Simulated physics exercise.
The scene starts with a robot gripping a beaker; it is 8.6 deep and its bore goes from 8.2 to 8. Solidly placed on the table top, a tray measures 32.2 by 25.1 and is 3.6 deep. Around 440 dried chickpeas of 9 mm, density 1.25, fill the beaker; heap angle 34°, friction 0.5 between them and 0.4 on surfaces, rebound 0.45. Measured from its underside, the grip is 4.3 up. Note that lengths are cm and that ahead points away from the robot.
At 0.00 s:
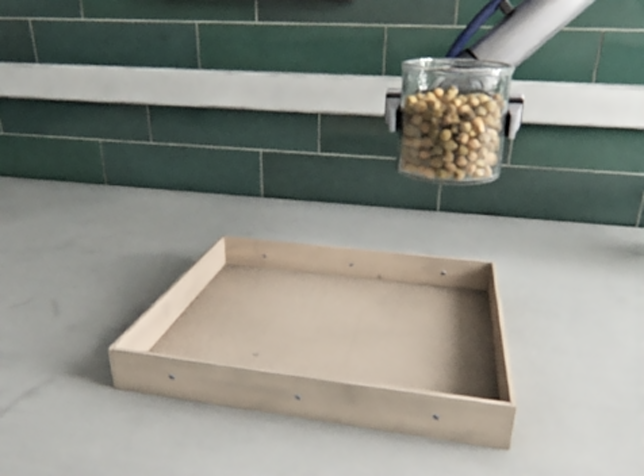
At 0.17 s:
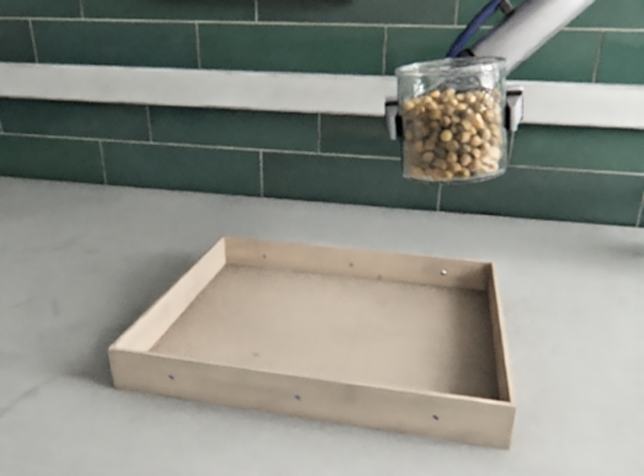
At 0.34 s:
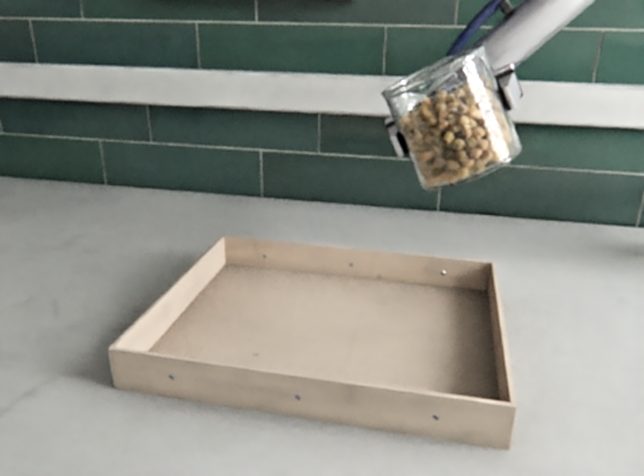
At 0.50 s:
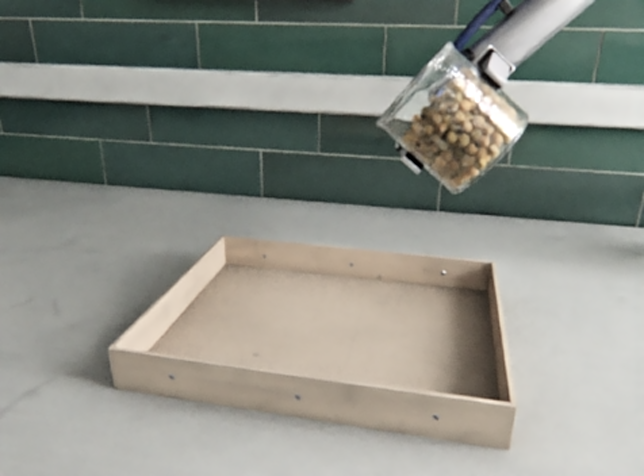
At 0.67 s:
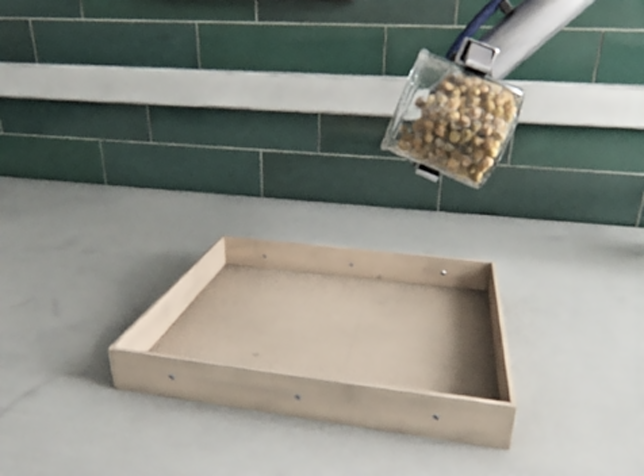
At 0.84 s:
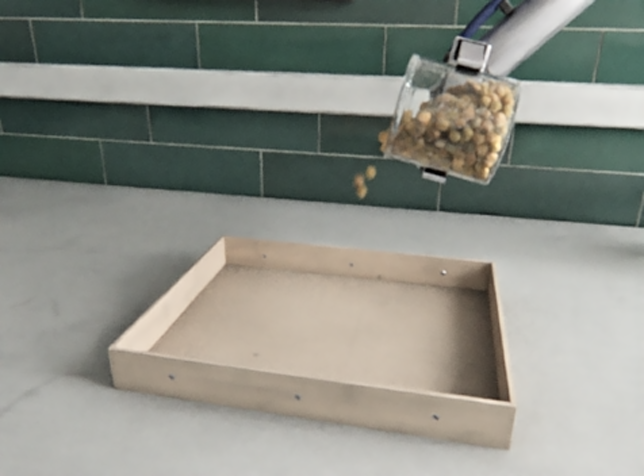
At the start, a robot arm holds a clear beaker of chickpeas upright above the right side of a shallow, empty wooden tray on a pale table. The arm tilts the beaker steadily to the left until it lies nearly sideways, and a few chickpeas drop from its mouth.
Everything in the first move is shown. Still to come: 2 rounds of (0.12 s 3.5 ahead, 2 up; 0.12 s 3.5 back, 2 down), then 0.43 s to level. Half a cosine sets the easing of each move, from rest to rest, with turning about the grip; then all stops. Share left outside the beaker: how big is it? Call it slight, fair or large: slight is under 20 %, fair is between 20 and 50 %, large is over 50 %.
I would call it large, over 50 %.
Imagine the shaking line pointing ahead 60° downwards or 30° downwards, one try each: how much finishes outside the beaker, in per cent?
It comes to around 15 per cent on the first try and around 35 per cent on the second.
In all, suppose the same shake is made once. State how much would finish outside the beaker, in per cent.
It would come to around 50 %.
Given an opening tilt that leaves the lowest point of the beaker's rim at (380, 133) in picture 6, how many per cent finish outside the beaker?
I'd say close to 40 per cent.
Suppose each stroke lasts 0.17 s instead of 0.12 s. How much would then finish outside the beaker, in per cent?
That gives about 40 percent.
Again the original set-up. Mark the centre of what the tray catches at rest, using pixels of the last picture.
It sits close to (286, 323).
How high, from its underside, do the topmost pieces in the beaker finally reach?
3.5 cm.
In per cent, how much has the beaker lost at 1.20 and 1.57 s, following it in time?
At the first moment 50 per cent, at the second 70 per cent.
After 1.20 s, tilted 78° forward, highest piece 24 above the table; 229 in the beaker, 193 in the tray, 17 in flight or on a rim.
After 1.57 s, tilted 30° forward, highest piece 24 above the table; 311 in the tray, 127 in the beaker, 1 on the table or floor.
After 1.95 s, level, highest piece 22 above the table; 311 in the tray, 127 in the beaker, 1 on the table or floor.
After 3.00 s, level, highest piece 21 above the table; 311 in the tray, 127 in the beaker, 1 on the table or floor.
In the end, 311 in the tray, 127 in the beaker, 1 on the table or floor. That is 71 % outside the beaker.
